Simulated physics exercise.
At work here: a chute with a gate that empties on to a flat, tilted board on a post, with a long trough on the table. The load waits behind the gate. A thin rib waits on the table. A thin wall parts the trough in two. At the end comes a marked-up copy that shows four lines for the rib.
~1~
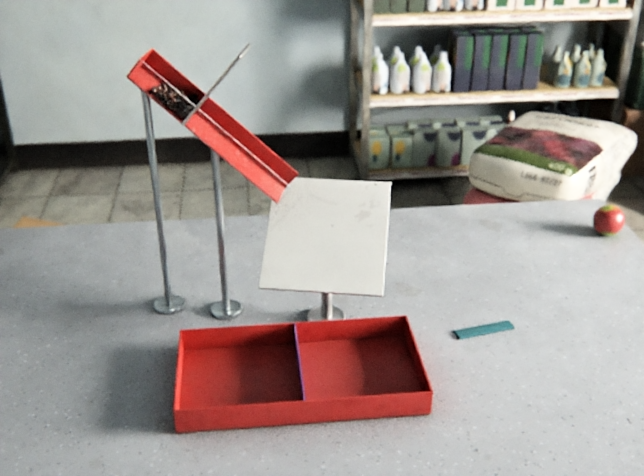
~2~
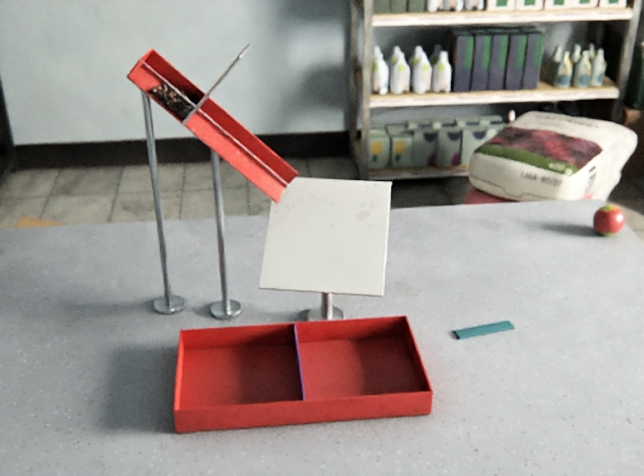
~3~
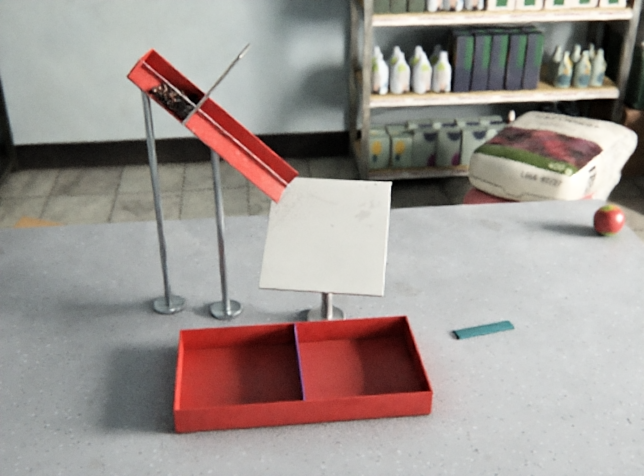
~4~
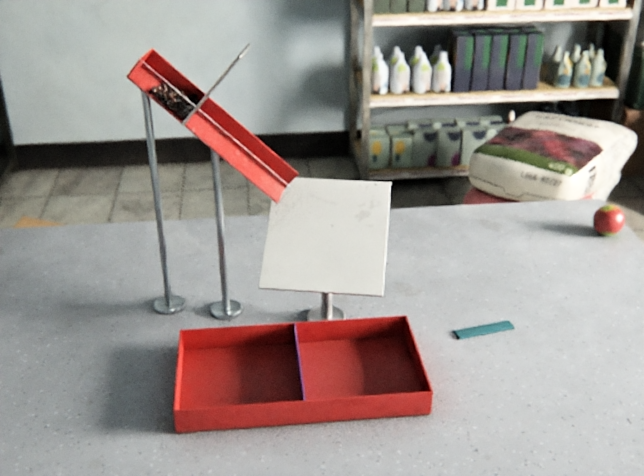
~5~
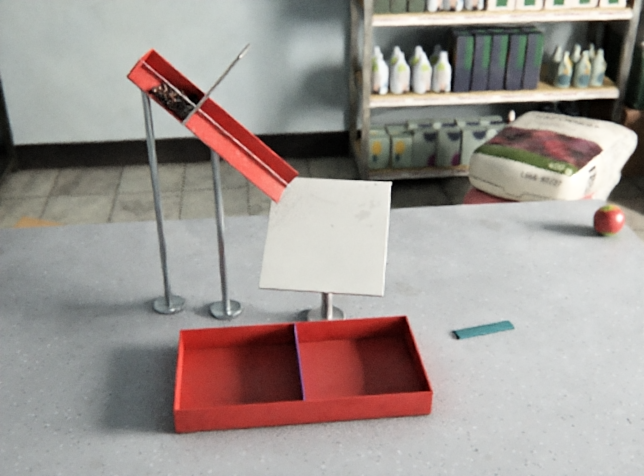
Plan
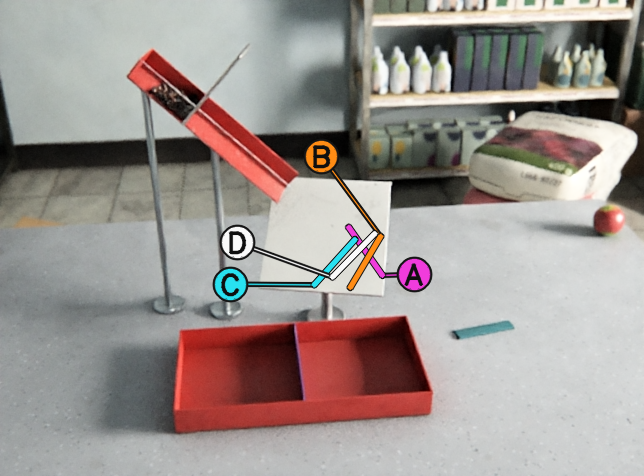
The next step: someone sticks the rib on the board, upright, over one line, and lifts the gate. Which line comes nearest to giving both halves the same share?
Line D does it best.
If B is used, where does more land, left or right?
Right.
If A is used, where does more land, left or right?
Right.
On the marked copy, line A from (348, 227) to (382, 275); line B from (380, 236) to (350, 287); line C from (354, 239) to (314, 284); line D from (374, 233) to (332, 277).
If A is chosen, of what is caught, only a few in the left half, all but a few in the right.
If B is chosen, of what is caught, only a few in the left half, all but a few in the right.
If C is chosen, of what is caught, the bulk in the left half, close to a quarter in the right.
If D is chosen, of what is caught, close to half in the left half, close to half in the right.
